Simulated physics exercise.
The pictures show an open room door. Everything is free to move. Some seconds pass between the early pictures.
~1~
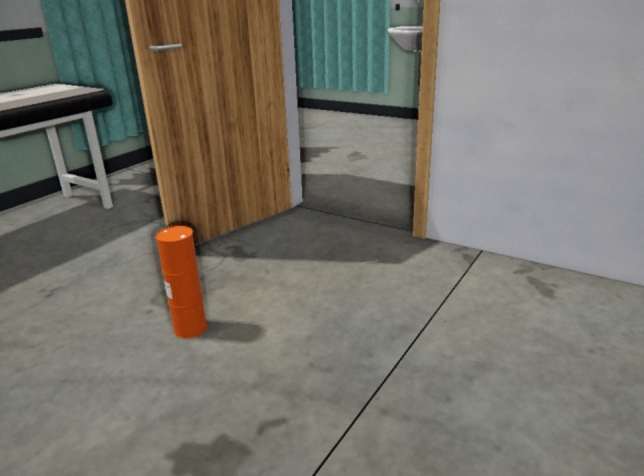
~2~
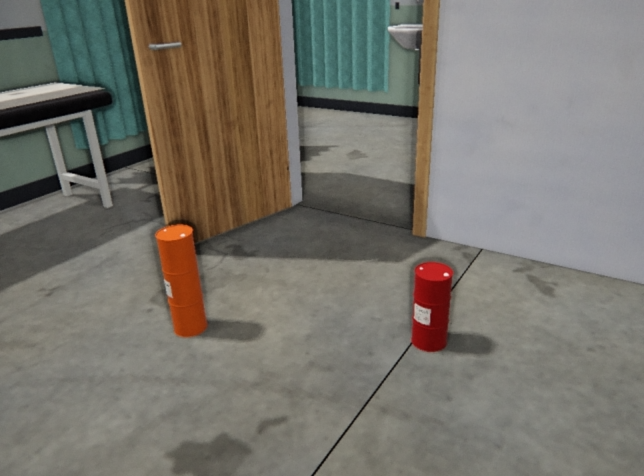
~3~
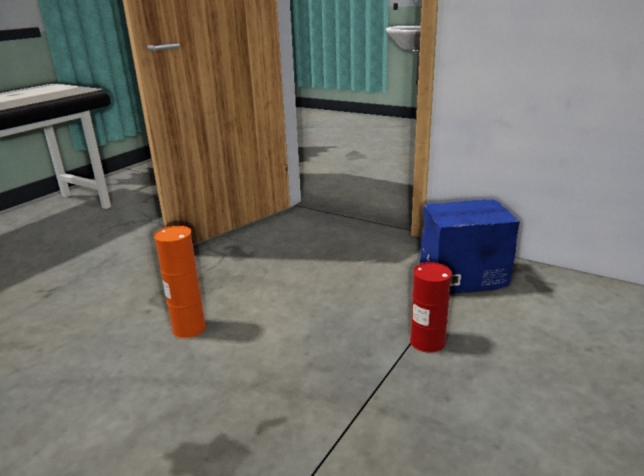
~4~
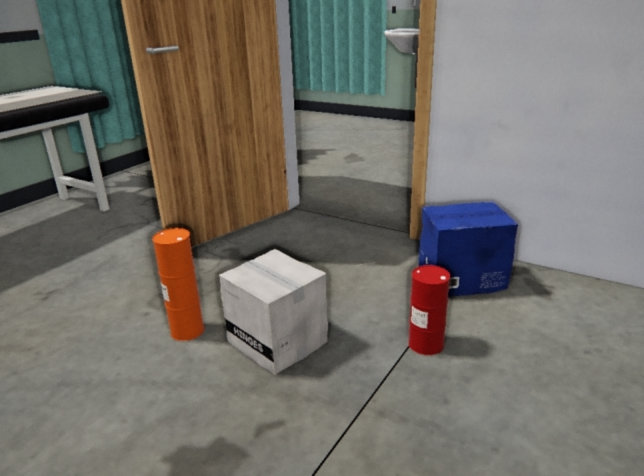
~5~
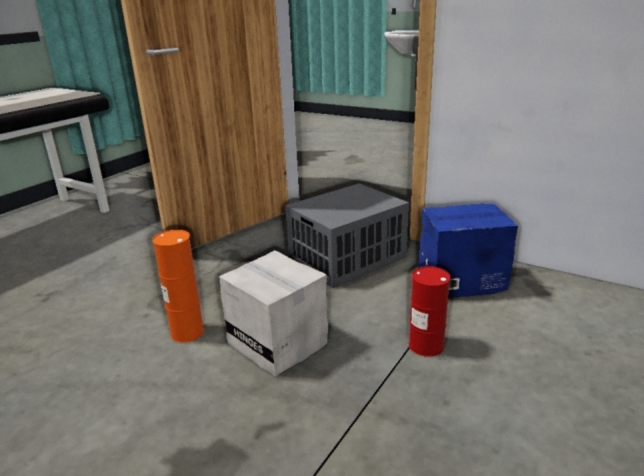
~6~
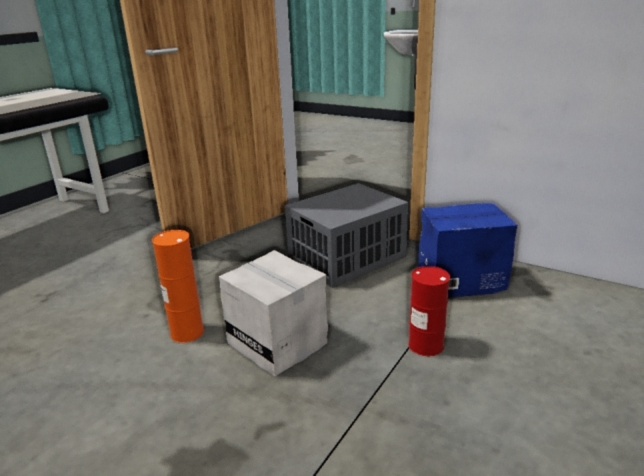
An orange canister stands alone on the concrete floor before a wide-open wooden door, then a red canister appears to its right. A blue box appears behind the red one, followed by a white box between the canisters and a grey chest in front of the doorway, while the door stays still.
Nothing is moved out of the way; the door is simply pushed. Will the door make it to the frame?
Here the door jams.
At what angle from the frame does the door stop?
About 55°.
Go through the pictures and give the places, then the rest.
In the first picture, door wide open and still; orange canister (183, 283).
In the second picture, door wide open and still.
In the third picture, door wide open and still; orange canister (181, 283); red canister (430, 308).
In the fourth picture, door wide open and still; white box (275, 309); blue box (465, 249).
In the fifth picture, door wide open and still; orange canister (180, 287); red canister (429, 312).
In the sixth picture, door wide open and still; grey chest (347, 232); white box (275, 311).
Then, 0.50 s past the last view, door at 96°.
Then, 0.80 s past the last view, door at 83°.
Then, 1.10 s past the last view, door at 68°.
Then, 1.30 s past the last view, door at 58°.
Finally, door at 55°; all 5 still in place. Final places as the last picture's camera would see them, grey chest near (349, 232).
